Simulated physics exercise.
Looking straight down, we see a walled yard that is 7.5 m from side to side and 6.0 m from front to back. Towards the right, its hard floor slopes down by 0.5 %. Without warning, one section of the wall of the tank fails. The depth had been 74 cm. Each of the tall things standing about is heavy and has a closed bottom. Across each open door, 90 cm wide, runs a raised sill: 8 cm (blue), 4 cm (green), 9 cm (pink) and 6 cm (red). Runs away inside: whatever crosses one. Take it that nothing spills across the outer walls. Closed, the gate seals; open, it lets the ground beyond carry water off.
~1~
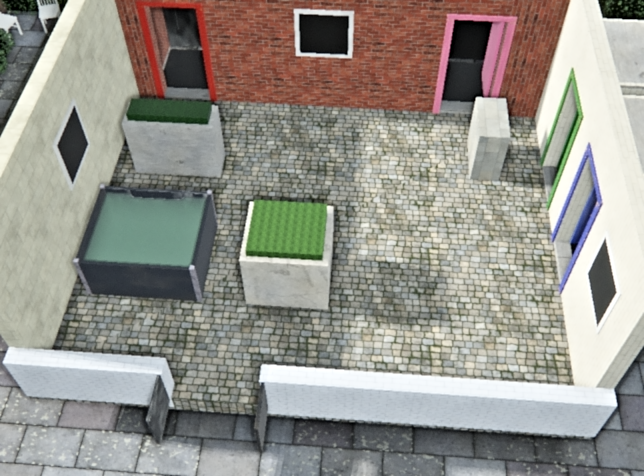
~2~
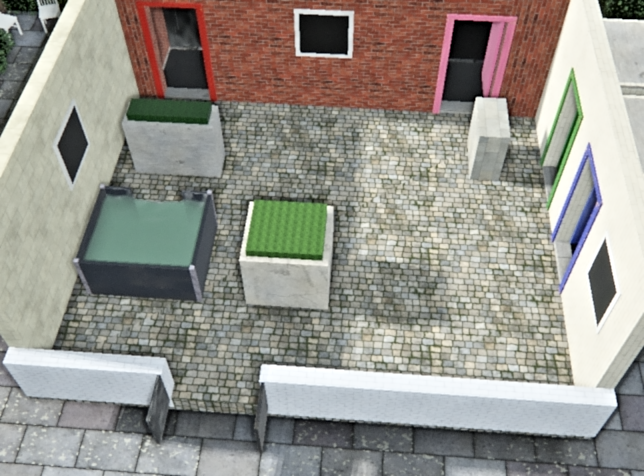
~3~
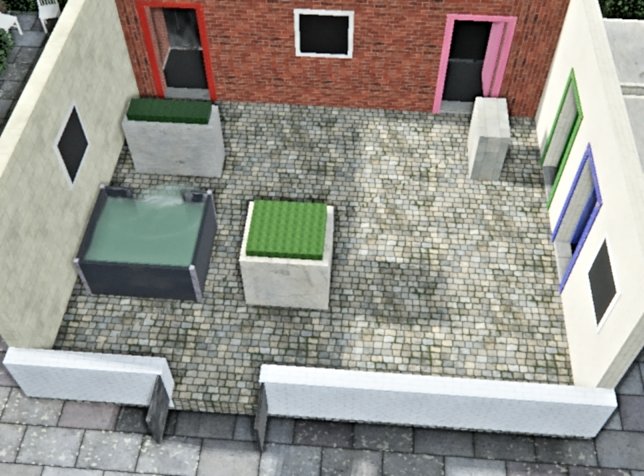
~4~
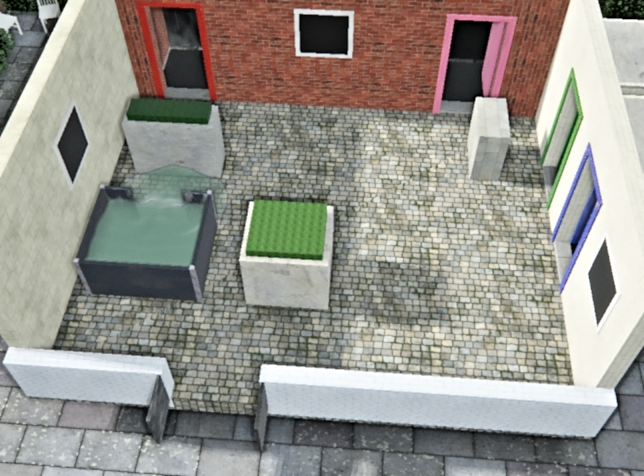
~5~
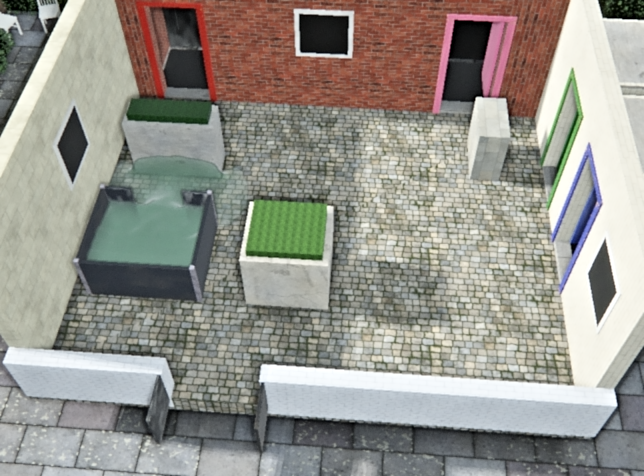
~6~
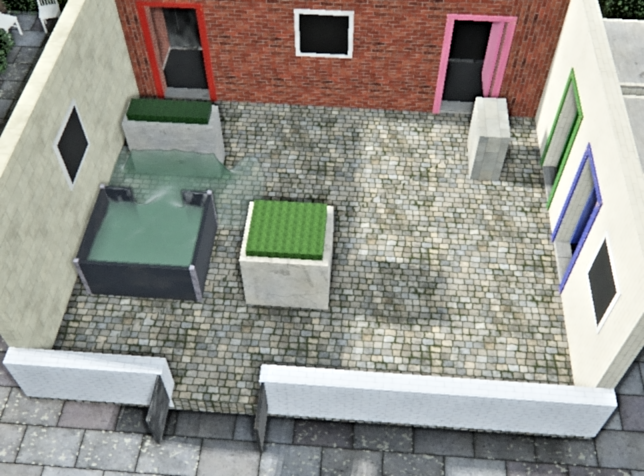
Water pours from the far side of a dark tank and spreads across the paved yard.
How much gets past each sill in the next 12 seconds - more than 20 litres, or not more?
At the blue door, not more. At the green door, more than 20 litres. At the pink door, not more. At the red door, more than 20 litres.
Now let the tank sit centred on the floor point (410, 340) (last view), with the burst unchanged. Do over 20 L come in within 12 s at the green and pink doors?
Lab note: Green door limit exceeded; pink door limit exceeded.
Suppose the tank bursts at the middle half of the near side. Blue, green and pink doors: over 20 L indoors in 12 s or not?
Then it goes blue fine, green fine, pink fine.
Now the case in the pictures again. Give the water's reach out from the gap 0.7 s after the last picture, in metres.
I'd say around 3.4 m from the gap.
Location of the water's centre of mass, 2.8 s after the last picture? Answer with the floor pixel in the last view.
Roughly (216, 221).
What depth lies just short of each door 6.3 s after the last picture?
Readings (cm): Blue = 5; green = 8; pink = 6; red = 5.
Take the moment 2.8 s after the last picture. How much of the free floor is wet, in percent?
60 %.
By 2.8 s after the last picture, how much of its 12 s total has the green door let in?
About 0%.
Then, 0.7 s after the last picture water covers 15 % of the floor and is deepest (46 cm) near (173, 182); blue door not reached, green door not reached, pink door not reached, red door not reached.
Then, 1.5 s after the last picture water covers 40 % of the floor and is deepest (32 cm) near (173, 182); blue door not reached, green door not reached, pink door not reached, red door 13 cm at the sill, 9 L in.
Then, 2.8 s after the last picture water covers 60 % of the floor and is deepest (24 cm) near (173, 182); blue door not reached, green door 4 cm at the sill, 0 L in, pink door 5 cm at the sill, 0 L in, red door 10 cm at the sill, 33 L in.
Then, 6.3 s after the last picture water covers 85 % of the floor and is deepest (12 cm) near (173, 182); blue door 5 cm at the sill, 2 L in, green door 8 cm at the sill, 19 L in, pink door 6 cm at the sill, 0 L in, red door 5 cm at the sill, 49 L in.
Then, 11.3 s after the last picture water covers 95 % of the floor and is deepest (9 cm) near (543, 321); blue door 6 cm at the sill, 2 L in, green door 5 cm at the sill, 46 L in, pink door 5 cm at the sill, 0 L in, red door 3 cm at the sill, 49 L in.
